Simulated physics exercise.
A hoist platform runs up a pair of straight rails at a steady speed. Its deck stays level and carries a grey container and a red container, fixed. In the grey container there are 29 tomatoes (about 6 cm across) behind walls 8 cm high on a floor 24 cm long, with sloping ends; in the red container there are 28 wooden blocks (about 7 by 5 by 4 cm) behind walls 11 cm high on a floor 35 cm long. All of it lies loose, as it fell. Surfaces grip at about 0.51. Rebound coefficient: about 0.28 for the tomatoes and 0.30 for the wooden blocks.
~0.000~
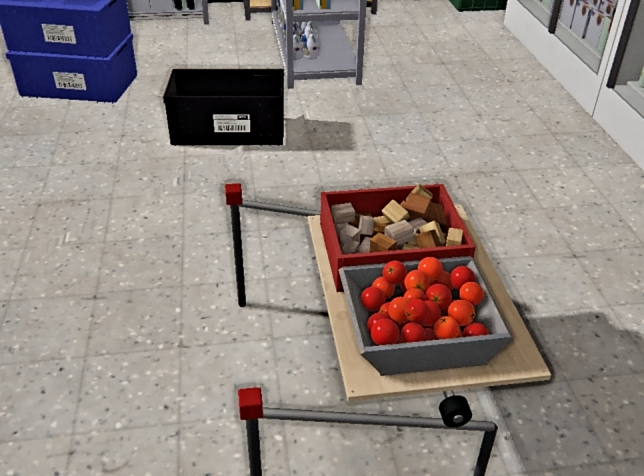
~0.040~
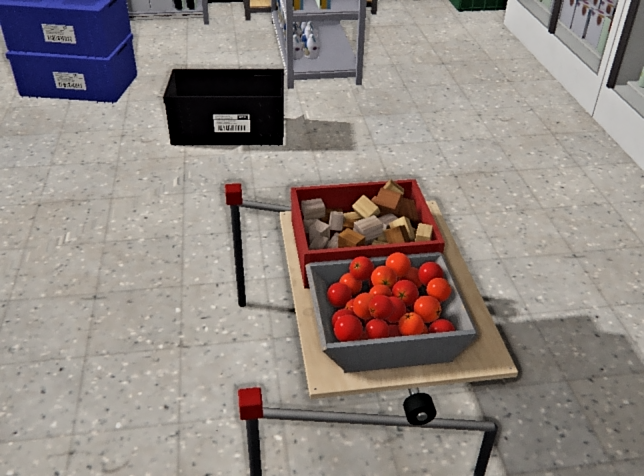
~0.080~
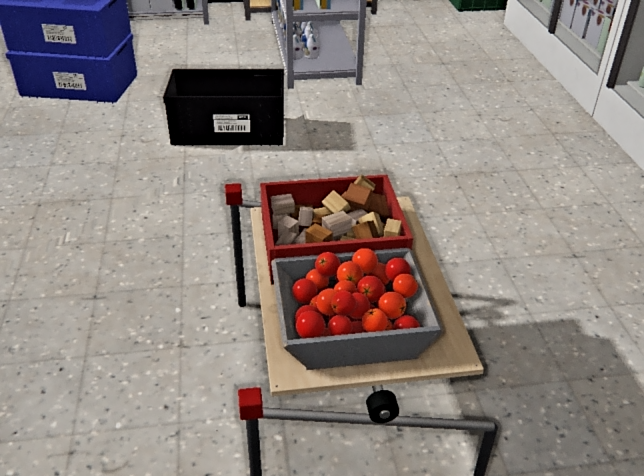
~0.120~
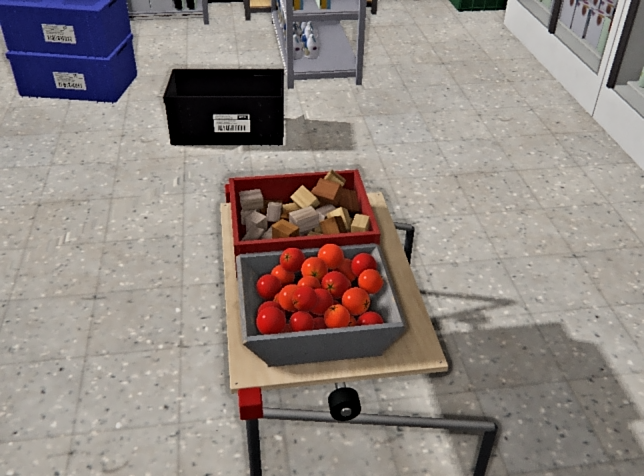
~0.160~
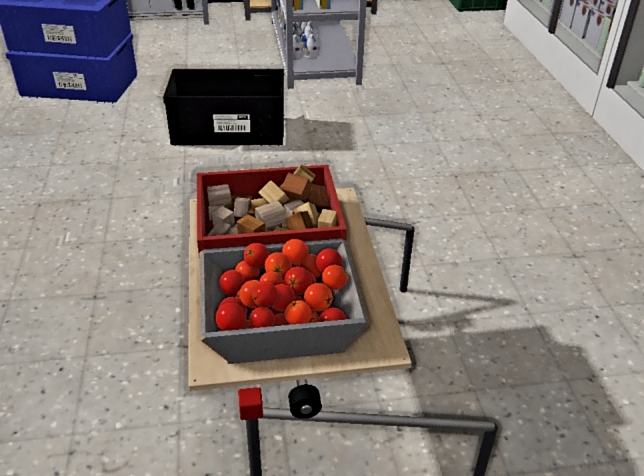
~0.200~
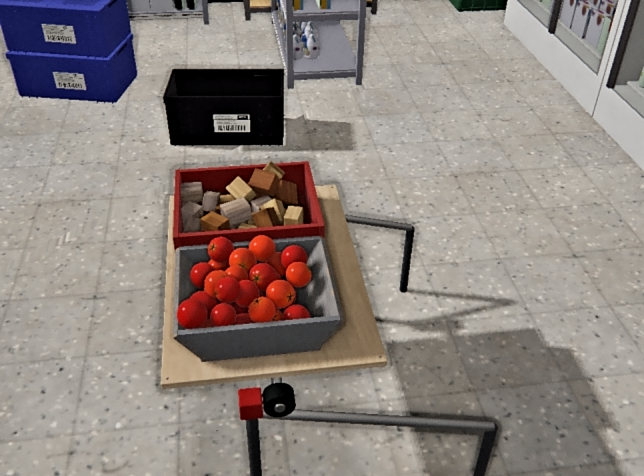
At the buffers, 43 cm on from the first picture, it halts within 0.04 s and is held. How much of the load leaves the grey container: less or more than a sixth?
It sheds more than a sixth of them.
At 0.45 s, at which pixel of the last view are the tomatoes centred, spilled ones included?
Around (207, 293).
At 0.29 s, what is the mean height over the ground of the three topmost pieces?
About 74 cm.
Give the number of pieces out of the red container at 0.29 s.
About: Red container 0.
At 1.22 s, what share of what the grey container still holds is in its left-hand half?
Roughly 80 in a hundred.
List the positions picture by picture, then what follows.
In the first picture (we follow the rim corner now nearest the camera, unless another is named), grey container at (365, 349); red container (by its farthest rim corner) at (439, 185); 0 cm up the rails; nothing out yet.
The second picture shows grey container at (327, 346); red container at (412, 180); 9 cm up the rails.
The third picture shows grey container at (288, 343); red container at (383, 176); 18 cm up the rails.
The fourth picture shows grey container at (247, 339); red container at (354, 171); 28 cm up the rails.
The fifth picture shows grey container at (205, 335); red container at (324, 166); 37 cm up the rails.
The sixth picture shows grey container at (178, 333); red container at (304, 163); 43 cm up the rails; nothing out yet.
After 0.29 s, 5 of 29 out of the grey container and 0 of 28 out of the red container.
After 0.45 s, 10 of 29 out of the grey container and 1 of 28 out of the red container.
After 0.67 s, 12 of 29 out of the grey container and 1 of 28 out of the red container.
When it is over (at 1.22 s), 12 of 29 out of the grey container and 1 of 28 out of the red container. Asked share, 12 of 29, 41 per cent.
